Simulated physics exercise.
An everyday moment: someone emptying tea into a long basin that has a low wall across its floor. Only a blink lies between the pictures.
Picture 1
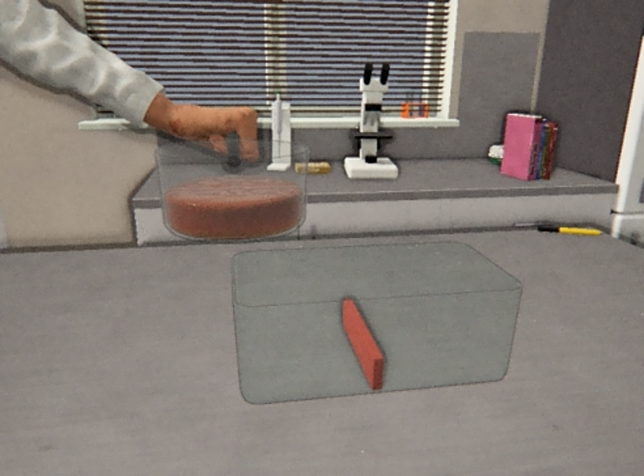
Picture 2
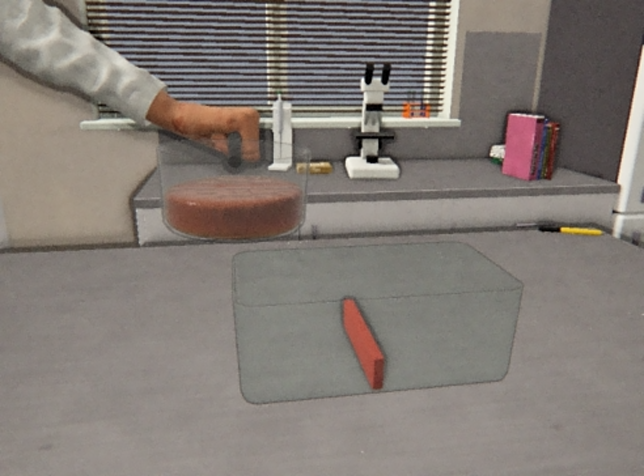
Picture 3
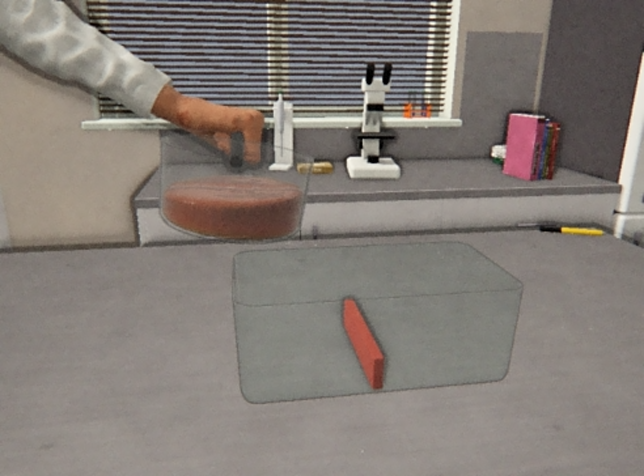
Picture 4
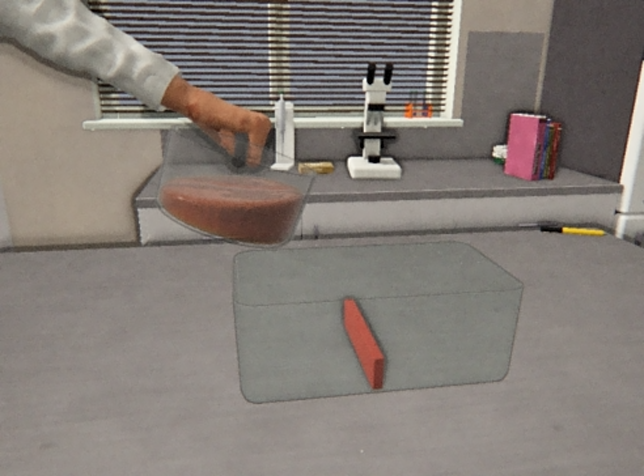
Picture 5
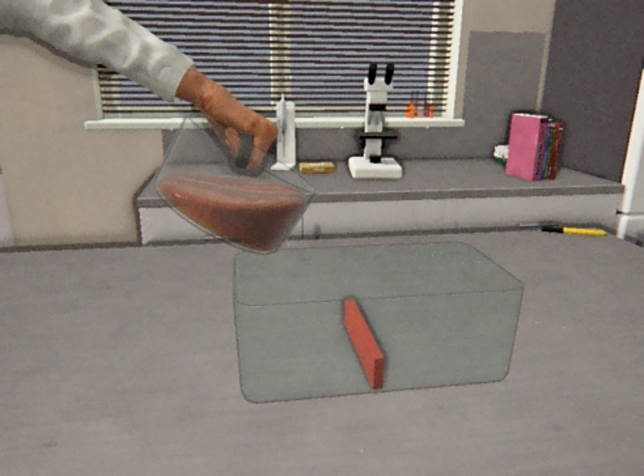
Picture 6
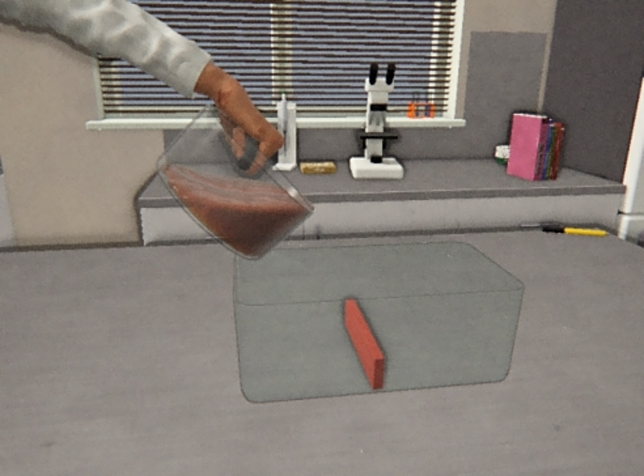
A hand held a clear container of reddish-brown tea above a long glass basin with a low red wall across its floor, then tilted it steeply to the right until the tea reached the rim.
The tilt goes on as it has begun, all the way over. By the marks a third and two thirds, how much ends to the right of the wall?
The share right of the wall is not even a third.
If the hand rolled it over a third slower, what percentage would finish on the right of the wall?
Some 10 per cent.
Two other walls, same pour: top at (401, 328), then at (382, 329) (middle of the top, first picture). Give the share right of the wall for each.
The first gives 25 %, the second 20 %.
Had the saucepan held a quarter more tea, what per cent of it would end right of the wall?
Close to 15 per cent.
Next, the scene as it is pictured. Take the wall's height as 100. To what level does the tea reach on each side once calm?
Some 60 per cent left and 10 right.
A moment on, the saucepan is tipped right over and 17 per cent is still to pour, 63 is left of the wall and 0 right of it.
Next, the saucepan is tipped right over and 3 per cent is still to pour, 77 is left of the wall and 7 right of it.
Then the saucepan is tipped right over and 1 per cent is still to pour, 77 is left of the wall and 15 right of it.
Later the saucepan is tipped right over and 0 per cent is still to pour, 78 is left of the wall and 16 right of it.
At rest 78 per cent lies left of the wall, 16 right of it and 6 outside.
